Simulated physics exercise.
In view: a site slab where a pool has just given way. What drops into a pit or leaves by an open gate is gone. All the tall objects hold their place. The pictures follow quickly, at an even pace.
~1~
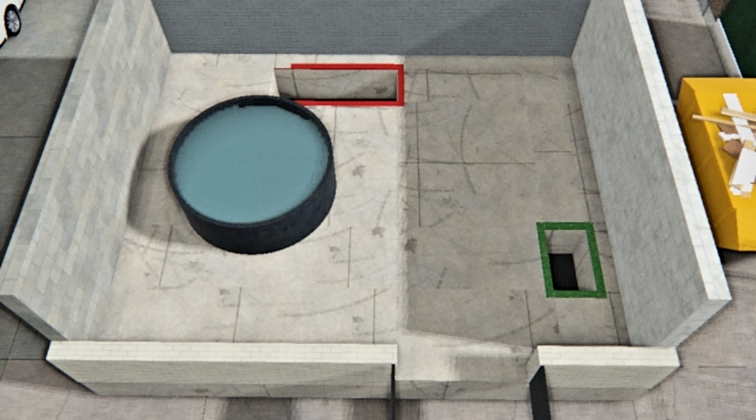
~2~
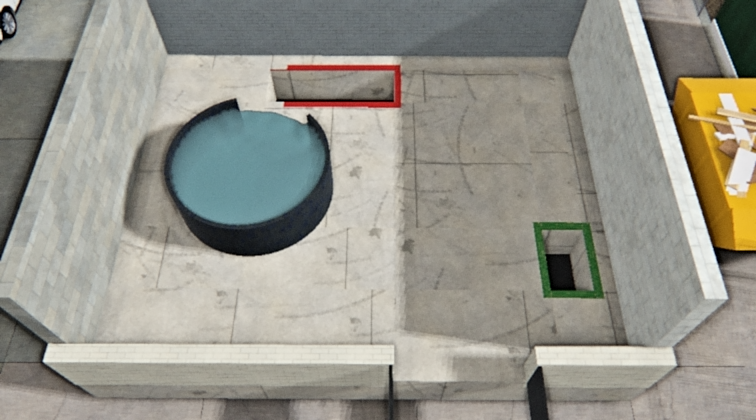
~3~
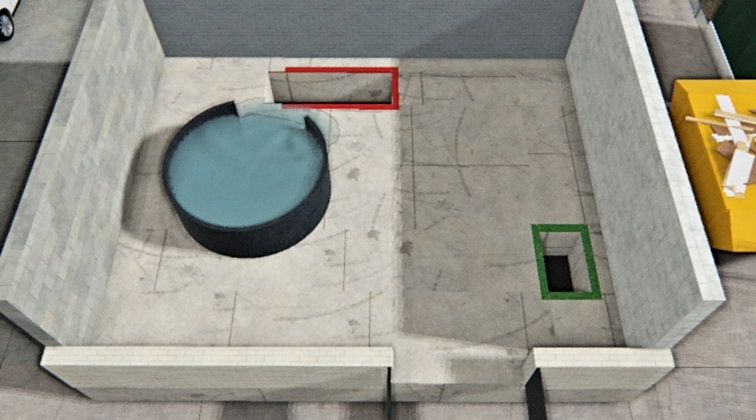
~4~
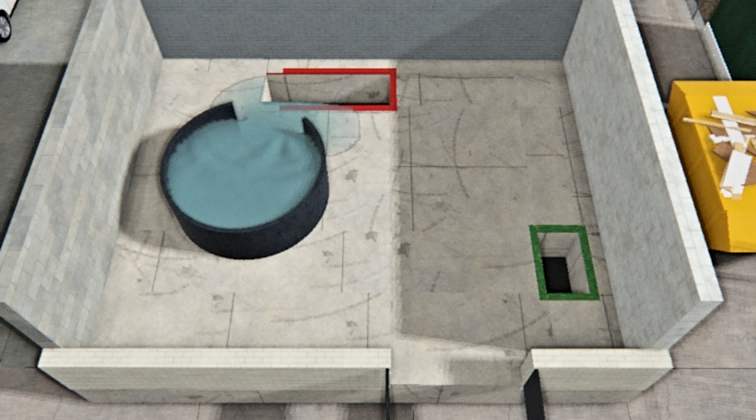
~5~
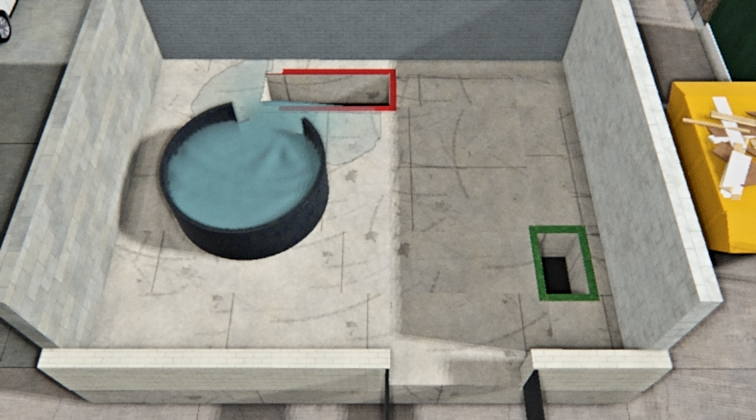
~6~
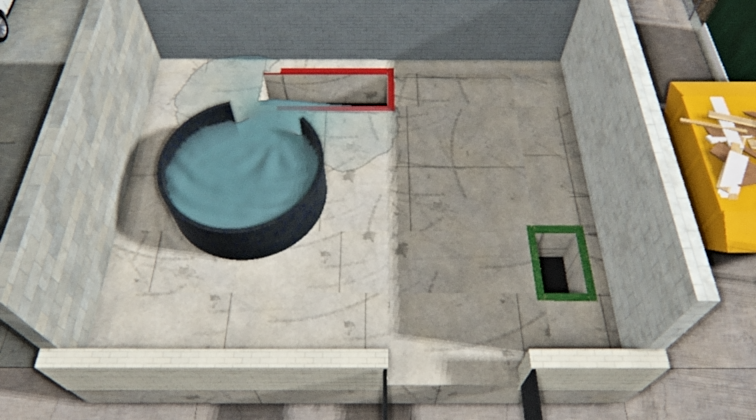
On a walled concrete slab, a round tank opens at its far side and water spreads out.
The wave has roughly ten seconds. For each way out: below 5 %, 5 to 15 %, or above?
One by one: The gate takes less than 5 %; the green pit takes less than 5 %; the red pit takes more than 15 %.
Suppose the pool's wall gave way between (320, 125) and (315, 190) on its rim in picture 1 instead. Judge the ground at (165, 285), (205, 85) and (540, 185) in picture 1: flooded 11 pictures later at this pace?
In turn: Free of water, dry, flooded.
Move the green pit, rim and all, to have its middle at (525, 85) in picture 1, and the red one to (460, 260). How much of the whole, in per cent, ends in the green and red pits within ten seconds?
In per cent: Green 30, red 6.
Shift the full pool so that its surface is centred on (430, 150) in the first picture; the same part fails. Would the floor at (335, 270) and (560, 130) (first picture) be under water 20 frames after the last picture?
In turn: Dry, covered.
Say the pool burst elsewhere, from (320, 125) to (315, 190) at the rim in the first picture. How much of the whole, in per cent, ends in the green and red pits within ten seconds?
Parts in a hundred: Green 40, red 14.
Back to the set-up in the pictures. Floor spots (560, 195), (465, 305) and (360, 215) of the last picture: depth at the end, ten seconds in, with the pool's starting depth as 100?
About 2, 0 and 0 per cent.
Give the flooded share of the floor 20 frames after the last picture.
About 20 per cent.
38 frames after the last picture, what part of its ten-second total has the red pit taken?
About 85 per cent.
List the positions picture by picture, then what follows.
The round tank at (252, 160) is whole and still, in the first frame.
The front is at a hidden place, out from the gap on the round tank's far side, in the second frame.
Water pours out on the round tank's far side and has run to a hidden place, in the third frame.
Water pours out on the round tank's far side and has run to (247, 83), in the fourth frame.
Water pours out on the round tank's far side and has run to (253, 62), in the fifth frame.
Water pours out on the round tank's far side and has run to (219, 59), in the sixth frame.
A moment on, water covers 15 % of the floor; the gate 0 %, the green pit 0 %, the red pit 21 %.
Next, water covers 15 % of the floor; the gate 0 %, the green pit 0 %, the red pit 35 %.
Then, water covers 20 % of the floor; the gate 0 %, the green pit 0 %, the red pit 49 %.
Later, water covers 30 % of the floor; the gate 0 %, the green pit 0 %, the red pit 64 %.
In the end, water covers 40 % of the floor; the gate 0 %, the green pit 0 %, the red pit 75 %.
